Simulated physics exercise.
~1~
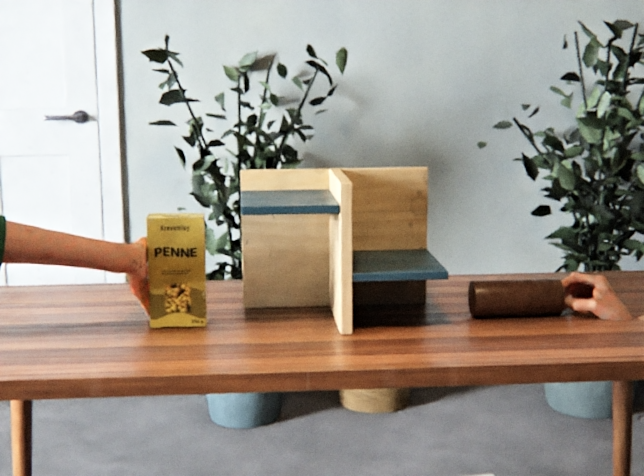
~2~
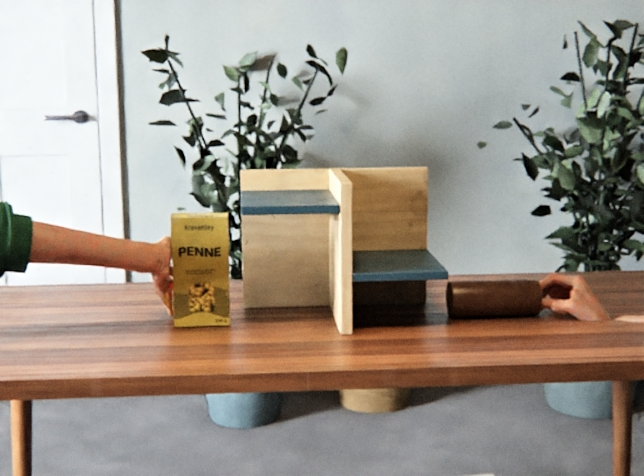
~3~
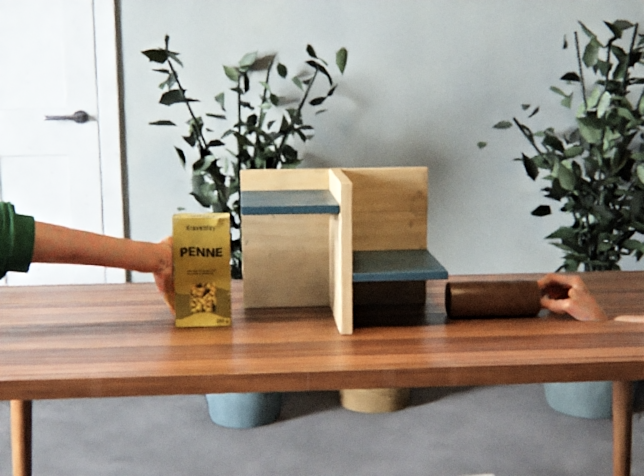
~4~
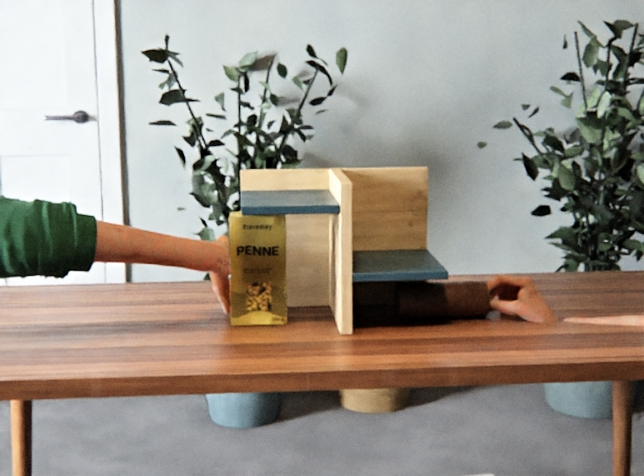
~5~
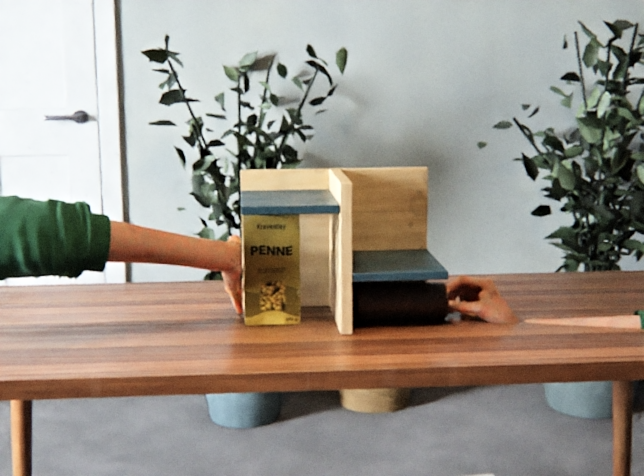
Two hands slid a yellow packet of penne, standing upright, from the left and a brown candle, lying on its side, from the right toward a two-sided wooden shelf, paused briefly, then pushed both in beneath its blue ledges.
